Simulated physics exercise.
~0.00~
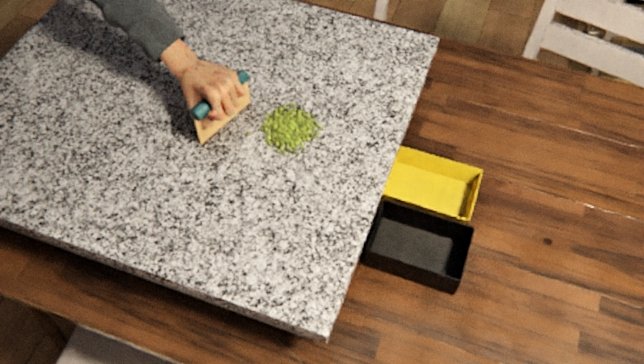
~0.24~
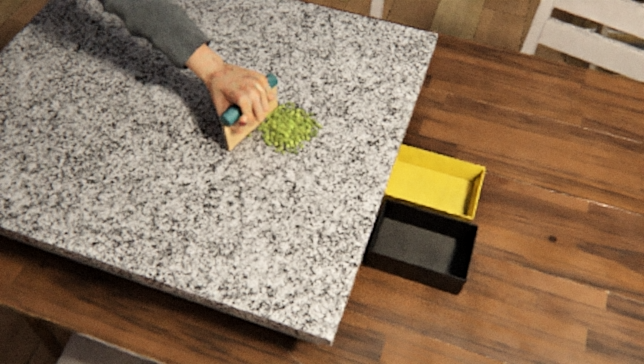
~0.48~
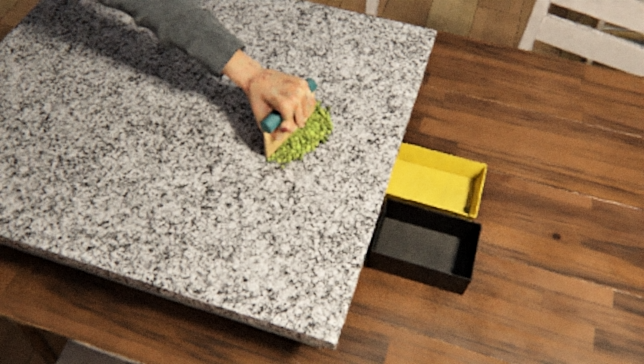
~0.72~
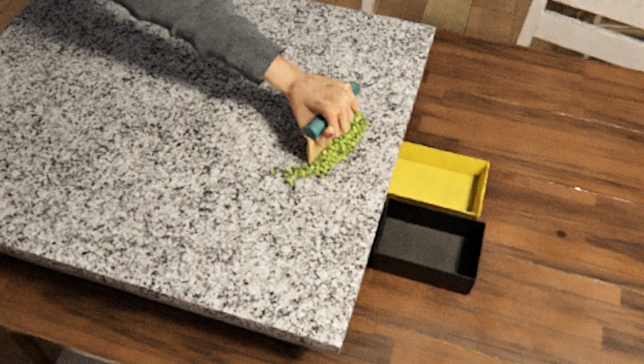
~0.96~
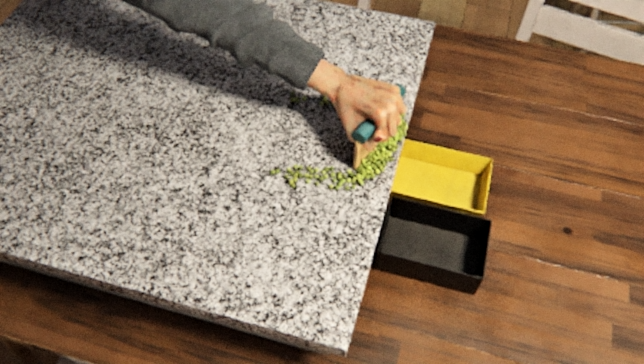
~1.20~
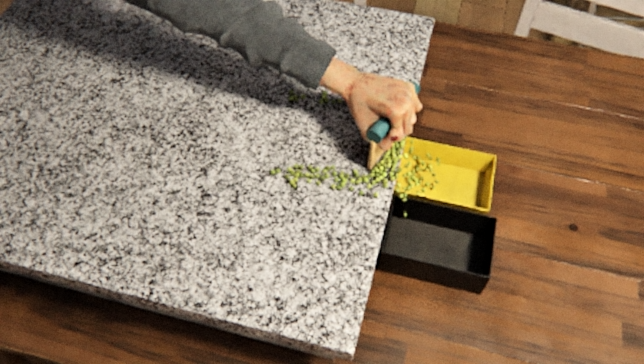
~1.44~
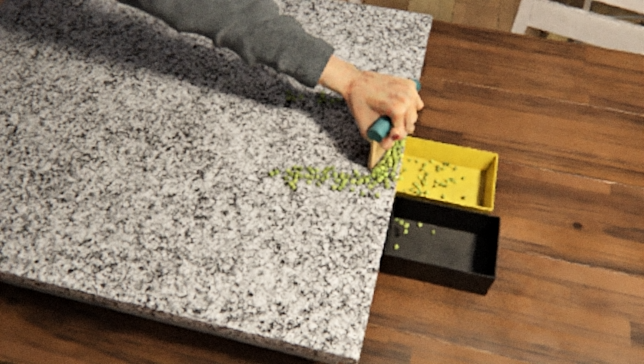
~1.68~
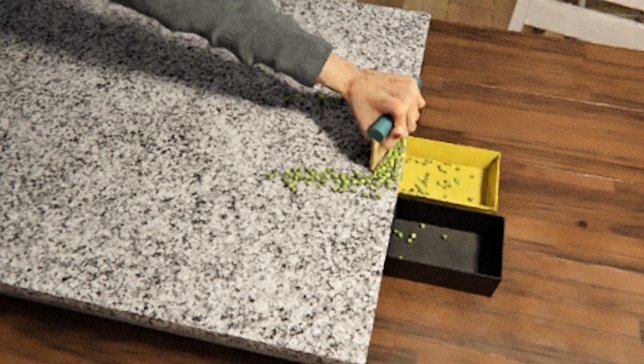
A hand pushed a small pile of green peas rightward across a speckled stone slab with a scraper, stopping at the edge, where some spilled into the yellow tin and a few into the black one, while most stayed strung out on top.
